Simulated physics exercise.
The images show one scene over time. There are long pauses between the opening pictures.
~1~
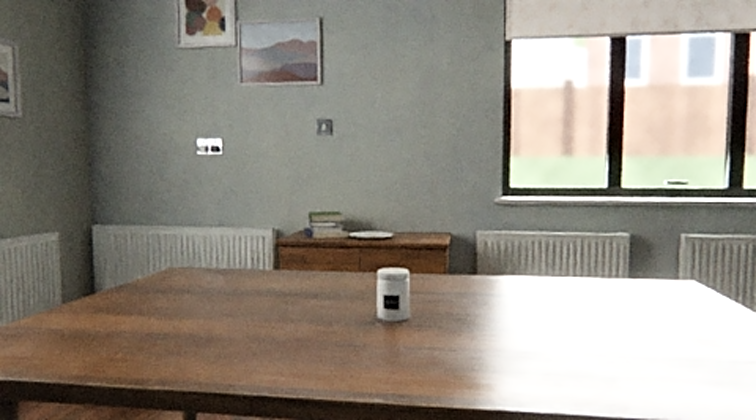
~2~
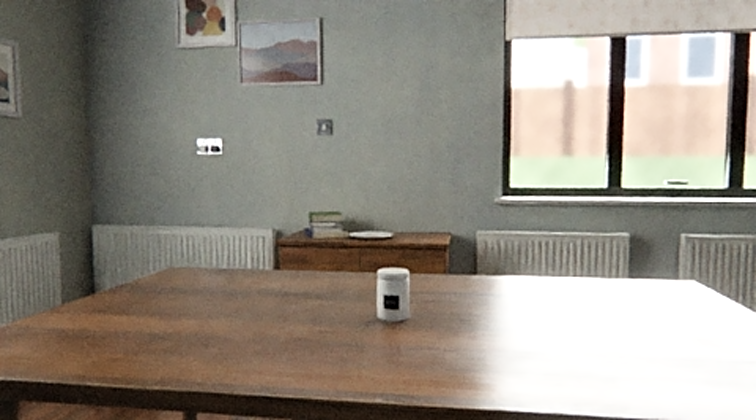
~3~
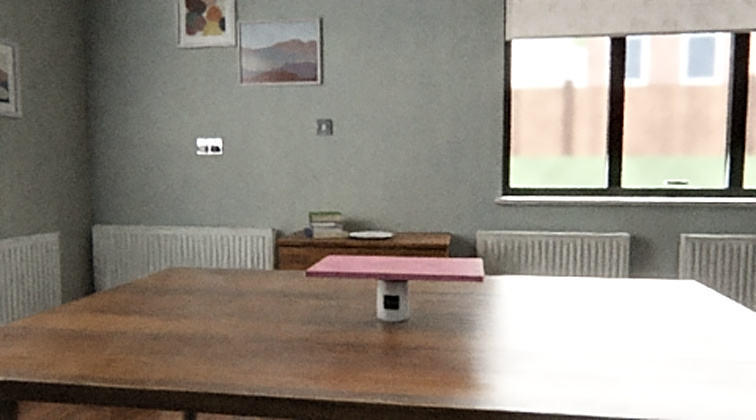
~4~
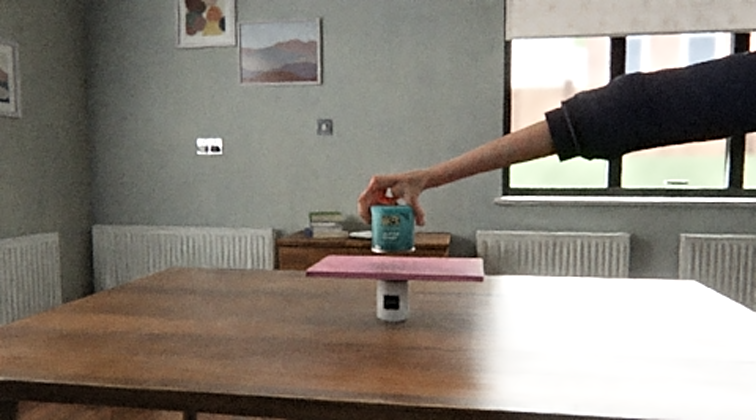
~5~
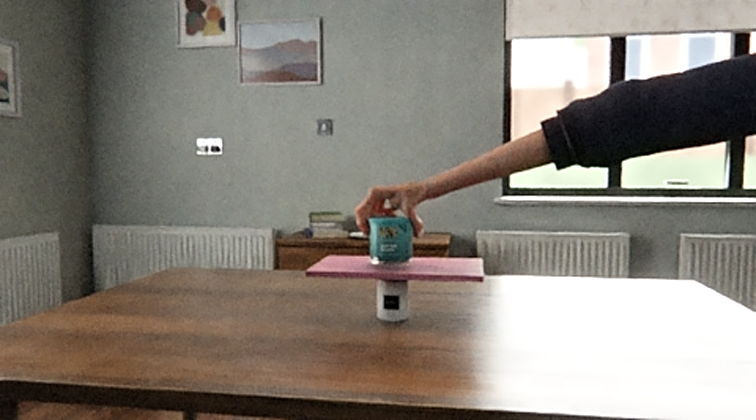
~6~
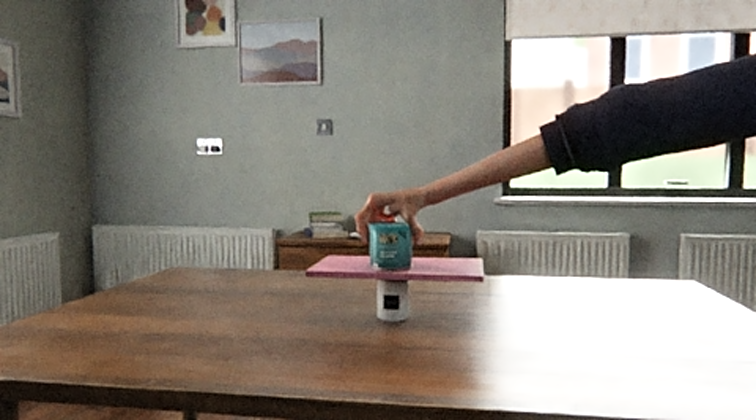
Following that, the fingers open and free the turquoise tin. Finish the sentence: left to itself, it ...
... stays in place.
Then, 0.20 s later than the last frame, all is still.
Then, 0.50 s later than the last frame, turquoise tin resting near (391, 246).
When it is over, all 3 as before. End places, in pixels of the last picture, turquoise tin near (391, 246). The stack holds.
